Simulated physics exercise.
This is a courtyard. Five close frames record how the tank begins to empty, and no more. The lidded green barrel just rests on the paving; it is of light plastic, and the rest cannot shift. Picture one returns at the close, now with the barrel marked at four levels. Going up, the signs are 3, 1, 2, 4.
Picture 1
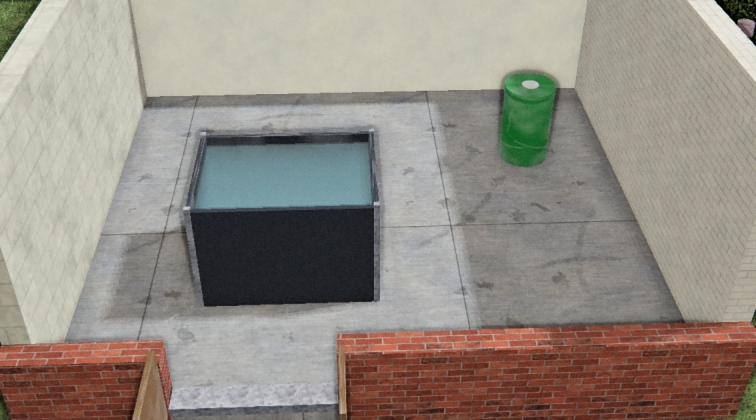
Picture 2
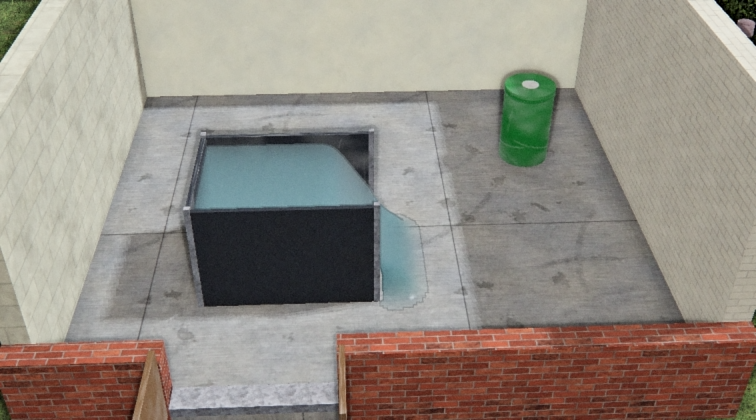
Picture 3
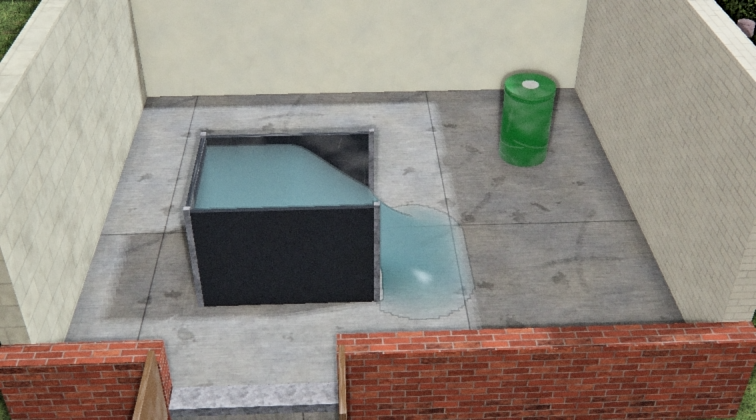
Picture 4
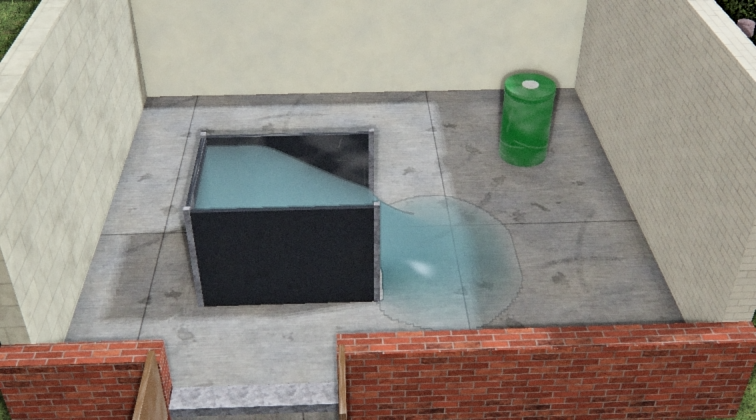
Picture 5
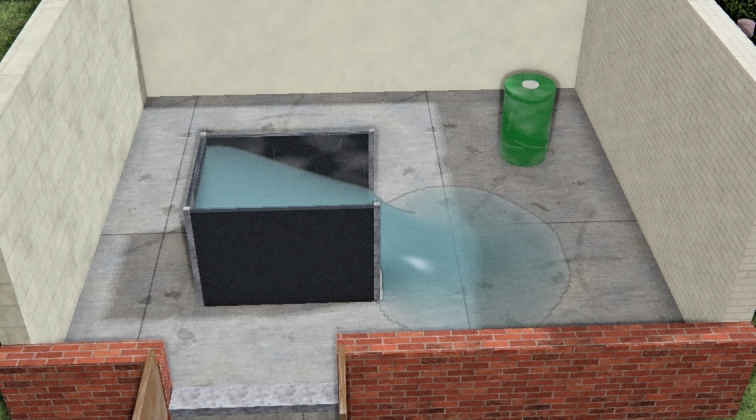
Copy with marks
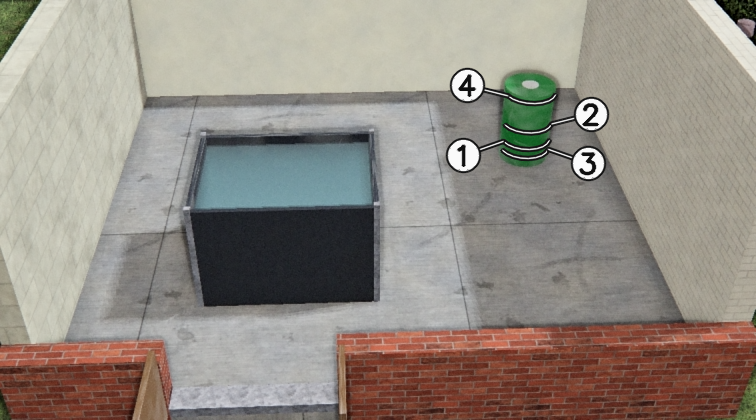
In the video, a dark tank full of water stands in a walled courtyard with a green barrel to its right; water pours from the tank's right side and spreads across the paved ground in a widening rounded pool.
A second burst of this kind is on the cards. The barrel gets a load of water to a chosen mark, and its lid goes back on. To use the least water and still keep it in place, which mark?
Choose 1.
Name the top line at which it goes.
Line 3.
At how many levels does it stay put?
Three.
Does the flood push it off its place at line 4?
No, that is safe.
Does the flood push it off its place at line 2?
No, not at all.
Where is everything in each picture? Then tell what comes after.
Lid of the green barrel at (530, 85); tank full, its middle at (286, 176); open gate at (251, 341).
Water covers 2 % of the ground and is seen nearest the barrel at (404, 220).
Water covers 5 % of the ground and is seen nearest the barrel at (447, 218).
Water covers 9 % of the ground and is seen nearest the barrel at (469, 206).
Lid of the green barrel at (530, 85); water covers 13 % of the ground and is seen nearest the barrel at (471, 190).
On the marked copy, 1 at (529, 149); 2 at (531, 133); 3 at (528, 158); 4 at (534, 103); from the bottom up 3, 1, 2, 4.
If 1 is chosen, it does not move.
If 2 is chosen, it does not move.
If 3 is chosen, it is pushed about 4 times its own width away.
If 4 is chosen, it does not move.
